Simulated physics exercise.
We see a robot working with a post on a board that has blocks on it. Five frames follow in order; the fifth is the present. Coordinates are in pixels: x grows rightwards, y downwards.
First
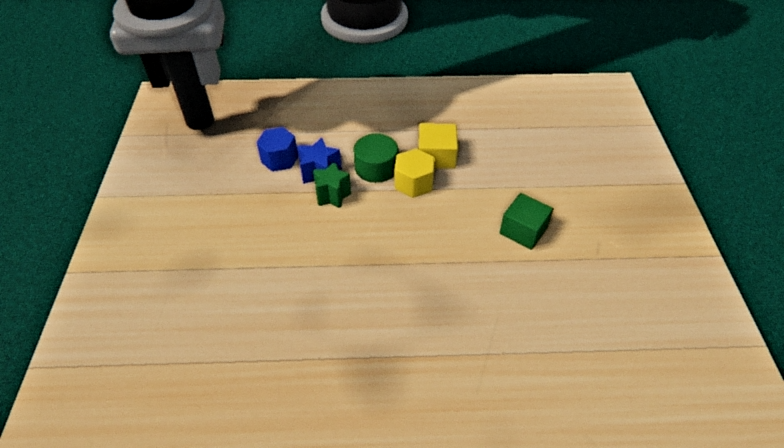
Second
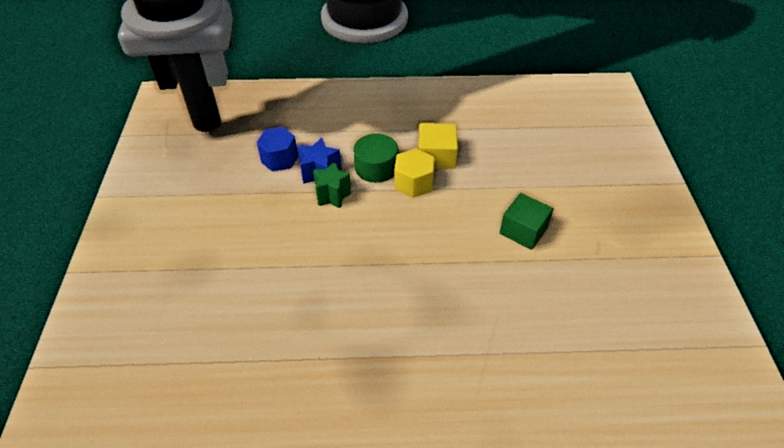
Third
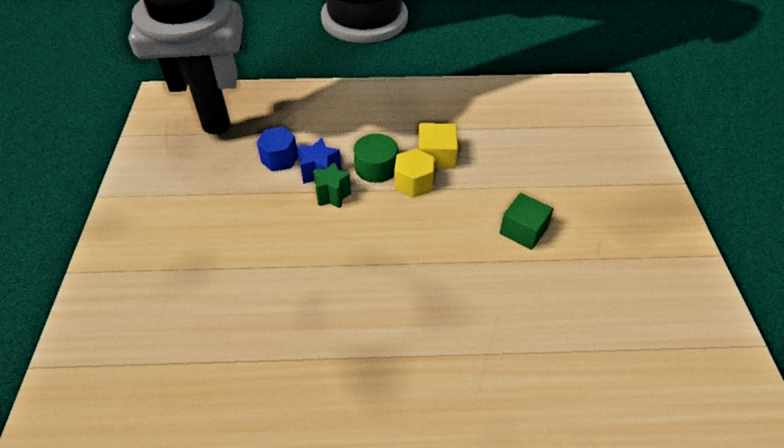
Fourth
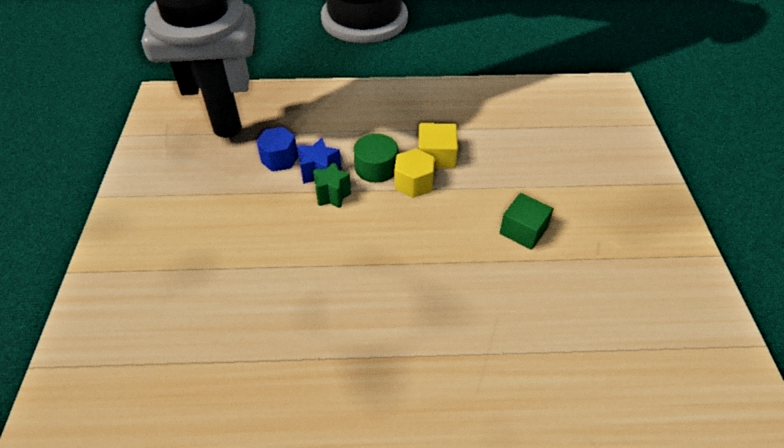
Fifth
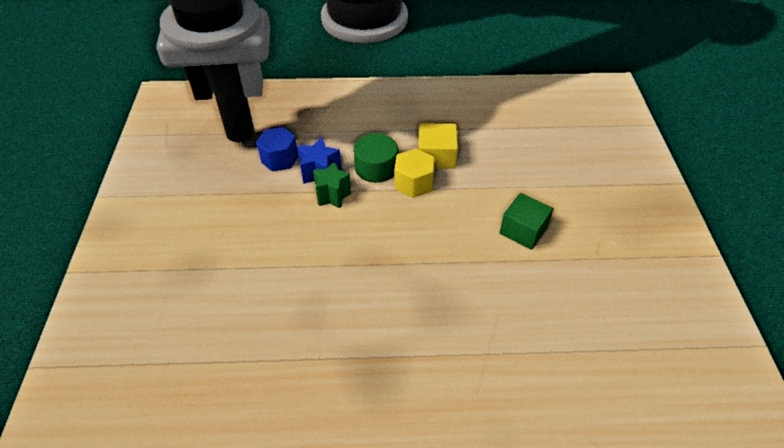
A robot's black post moves slowly right toward the blue hexagon while the blocks stay still.
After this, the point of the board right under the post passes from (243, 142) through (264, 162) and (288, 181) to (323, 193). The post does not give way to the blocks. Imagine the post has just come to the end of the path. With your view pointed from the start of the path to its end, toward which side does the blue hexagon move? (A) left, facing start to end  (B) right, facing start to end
A.
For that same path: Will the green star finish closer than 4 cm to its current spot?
Yes.
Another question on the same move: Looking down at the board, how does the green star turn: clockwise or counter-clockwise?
Seen from above, its turn is clockwise.
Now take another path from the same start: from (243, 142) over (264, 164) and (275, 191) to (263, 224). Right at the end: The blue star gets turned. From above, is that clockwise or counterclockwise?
Looking down, it rotates clockwise.
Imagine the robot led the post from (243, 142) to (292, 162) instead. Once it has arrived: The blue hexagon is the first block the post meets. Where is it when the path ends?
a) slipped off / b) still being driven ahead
Letter b.
On the path given first. One third of the way, post (262, 153); blue hexagon (293, 145), turned 25° anticlockwise; blue star (328, 153); green star (334, 178), turned 15° clockwise.
Two thirds of the way, post (287, 173); blue hexagon (313, 146), turned 45° anticlockwise; blue star (345, 154), turned 30° clockwise; green star (337, 179), turned 35° clockwise; green round block (381, 146).
At the end, post (322, 184); blue hexagon (316, 145), turned 70° anticlockwise; blue star (347, 153), turned 30° clockwise; green star (347, 182), turned 35° clockwise; green round block (384, 145).
